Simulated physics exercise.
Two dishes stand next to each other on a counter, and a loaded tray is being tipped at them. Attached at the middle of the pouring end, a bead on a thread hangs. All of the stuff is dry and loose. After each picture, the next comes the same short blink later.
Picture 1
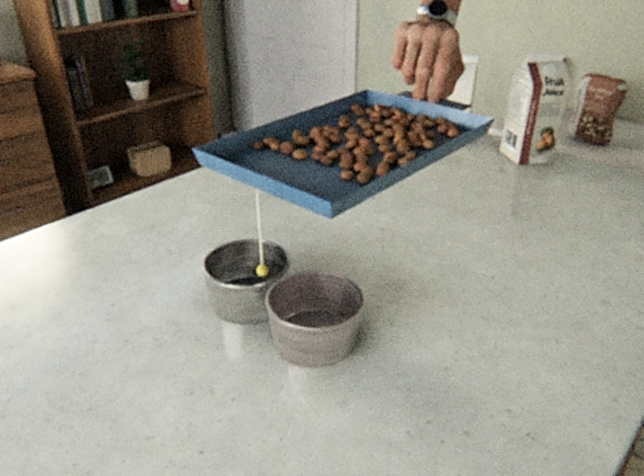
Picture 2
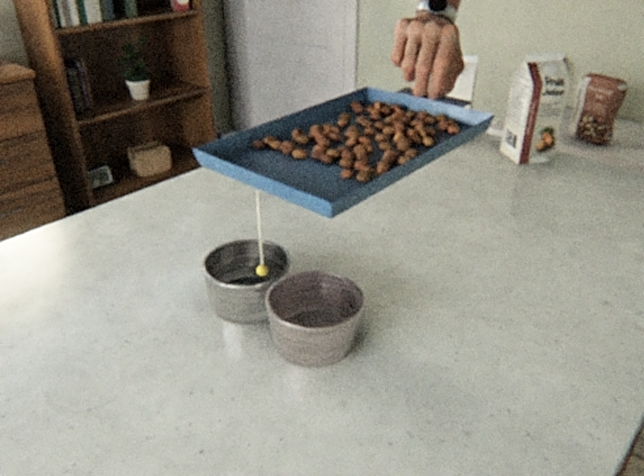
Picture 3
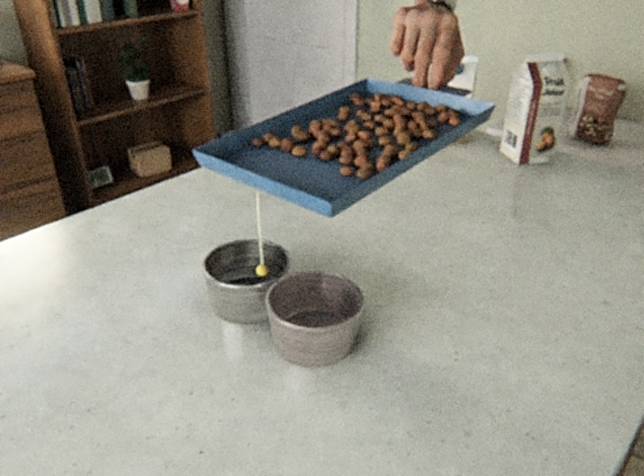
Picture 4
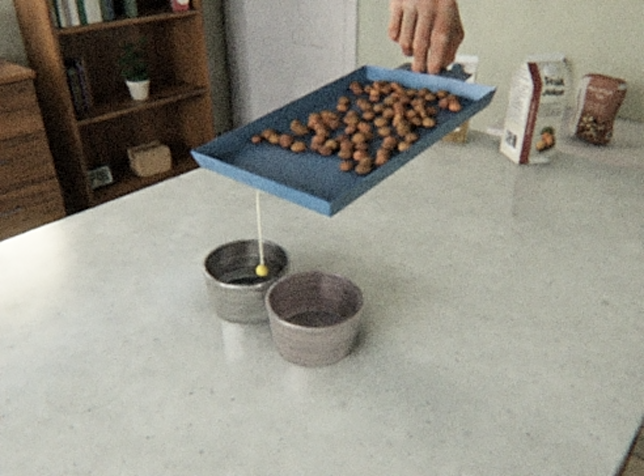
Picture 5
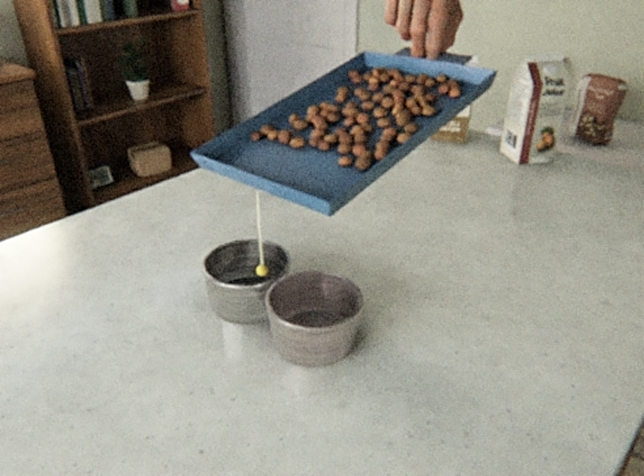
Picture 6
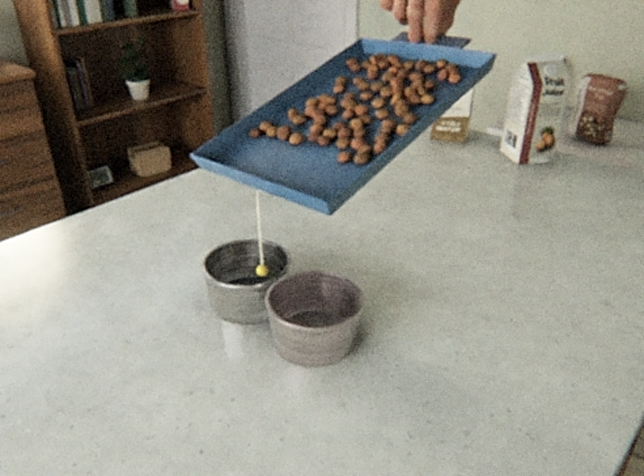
In a room with a wooden bookshelf and a pale wall behind, a light speckled counter is seen from slightly above by a still camera. A hand holds the far end of a blue tray of brown kibble above two metallic-looking dishes, a yellow bead hanging on a thread beneath its near edge. The hand steadily raises the far end, steepening the tray's slant, while the bead stays almost still.
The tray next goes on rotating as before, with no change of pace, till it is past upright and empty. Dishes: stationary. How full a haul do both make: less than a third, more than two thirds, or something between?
Falls short of a third.
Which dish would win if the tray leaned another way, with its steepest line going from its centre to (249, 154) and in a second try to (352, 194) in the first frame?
The first try favours the leftmost dish, the second the rightmost dish.
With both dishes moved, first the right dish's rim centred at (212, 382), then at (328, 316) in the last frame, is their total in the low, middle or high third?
Under a third; less than a third.
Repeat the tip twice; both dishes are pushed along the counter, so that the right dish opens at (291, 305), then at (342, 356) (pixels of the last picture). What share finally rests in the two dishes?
50 %, then 30 %.
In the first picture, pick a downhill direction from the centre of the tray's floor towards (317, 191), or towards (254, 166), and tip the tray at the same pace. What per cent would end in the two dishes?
It comes to about 30 per cent the first time and about 30 per cent the second.
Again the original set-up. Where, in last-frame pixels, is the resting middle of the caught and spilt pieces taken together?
Around (194, 343), give or take.
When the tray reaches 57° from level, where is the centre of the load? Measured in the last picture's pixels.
The load is centred near (242, 161).
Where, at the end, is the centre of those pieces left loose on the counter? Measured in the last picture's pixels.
Middle in the last view: Roughly (198, 351).
Just after the last frame, tray tipped steeply; almost all on the tray; about a tenth in the air.
A moment on, tray tipped right over; roughly two thirds on the tray; just a few in the left dish; roughly a quarter outside both; about a tenth in the air.
Further on, tray tipped past a quarter turn; about a tenth in the left dish; almost all outside both.
When it is over, tray tipped past a quarter turn; not one in the right dish; about a tenth in the left dish; almost all outside both.
